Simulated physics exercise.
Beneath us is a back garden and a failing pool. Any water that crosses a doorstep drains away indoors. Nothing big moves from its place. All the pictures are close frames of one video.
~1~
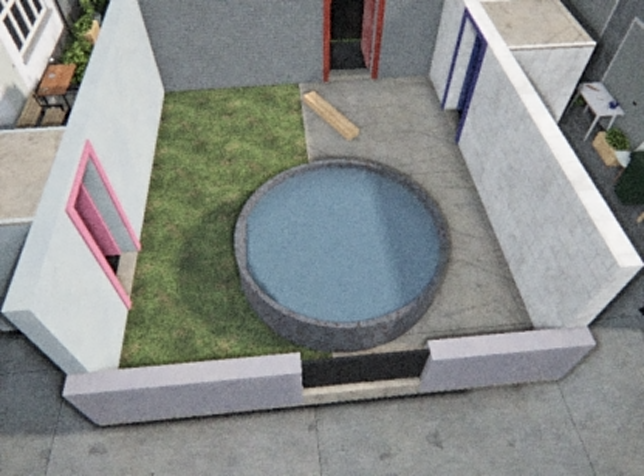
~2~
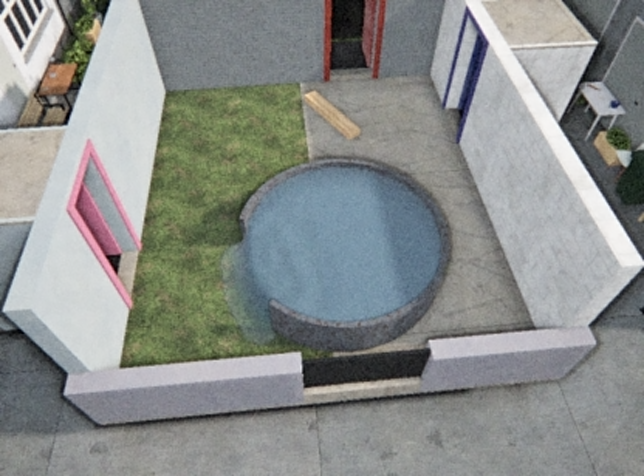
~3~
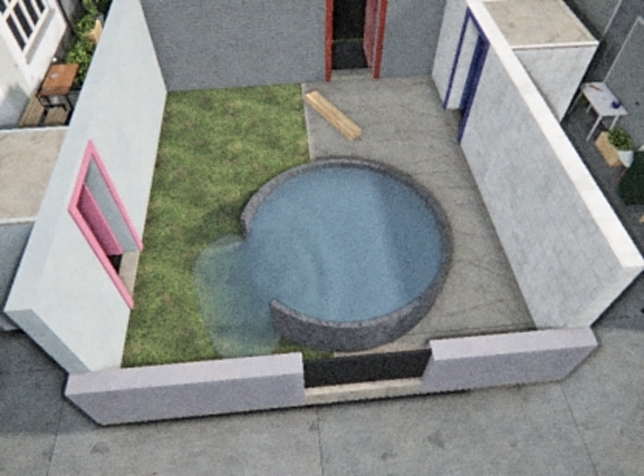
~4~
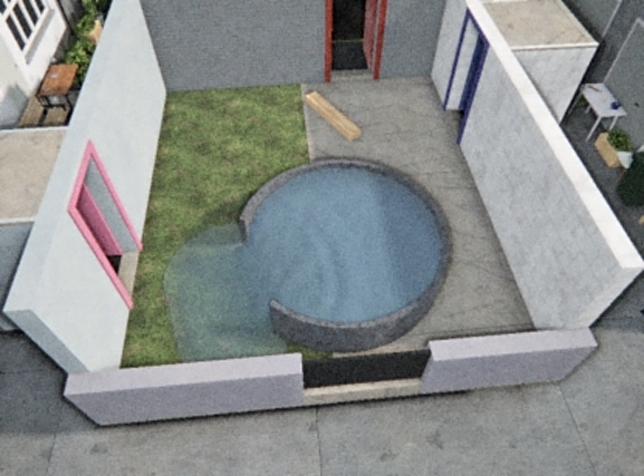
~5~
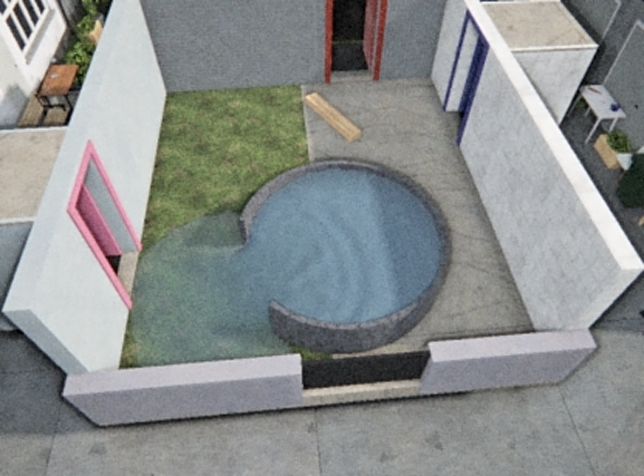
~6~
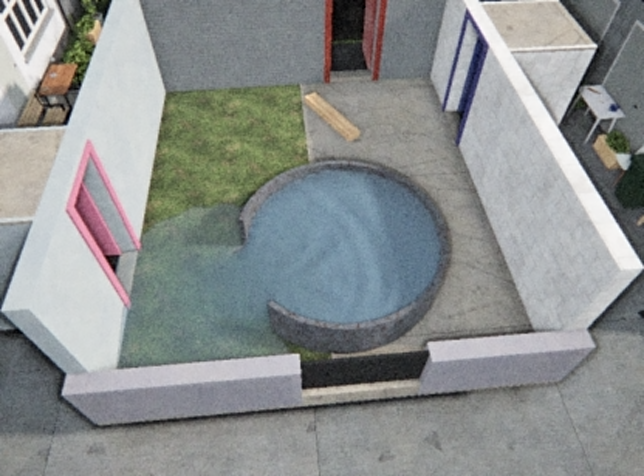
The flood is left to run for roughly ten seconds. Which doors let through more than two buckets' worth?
Red door: Never surpasses it, pink door: Surpasses it, blue door: Never surpasses it.
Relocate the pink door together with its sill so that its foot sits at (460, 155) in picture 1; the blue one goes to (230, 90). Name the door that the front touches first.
The door marked blue.
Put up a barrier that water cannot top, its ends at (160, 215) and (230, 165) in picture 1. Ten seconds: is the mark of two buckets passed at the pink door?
Well, the pink door tops the limit, I'd say.
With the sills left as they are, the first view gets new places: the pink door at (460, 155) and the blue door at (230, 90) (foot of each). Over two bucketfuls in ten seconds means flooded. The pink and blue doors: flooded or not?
Well, the pink door comes up short, but the blue door tops the limit.
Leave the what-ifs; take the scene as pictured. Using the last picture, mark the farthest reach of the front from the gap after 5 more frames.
Somewhere close to (149, 195).
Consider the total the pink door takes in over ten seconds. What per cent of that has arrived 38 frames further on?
Roughly 75 percent.
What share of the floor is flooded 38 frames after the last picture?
I'd estimate some 75 per cent.
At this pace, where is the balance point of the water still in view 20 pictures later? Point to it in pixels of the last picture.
Around pixel (274, 276).
A moment on, water covers 20 % of the floor; the red door not reached, the pink door over two buckets in, the blue door not reached.
Next, water covers 25 % of the floor; the red door not reached, the pink door far over two buckets in, the blue door not reached.
Then, water covers 35 % of the floor; the red door not reached, the pink door far over two buckets in, the blue door not reached.
Later, water covers 75 % of the floor; the red door not reached, the pink door far over two buckets in, the blue door not reached.
In the end, water covers 95 % of the floor; the red door wet at the sill, nothing in, the pink door far over two buckets in, the blue door wet at the sill, nothing in.
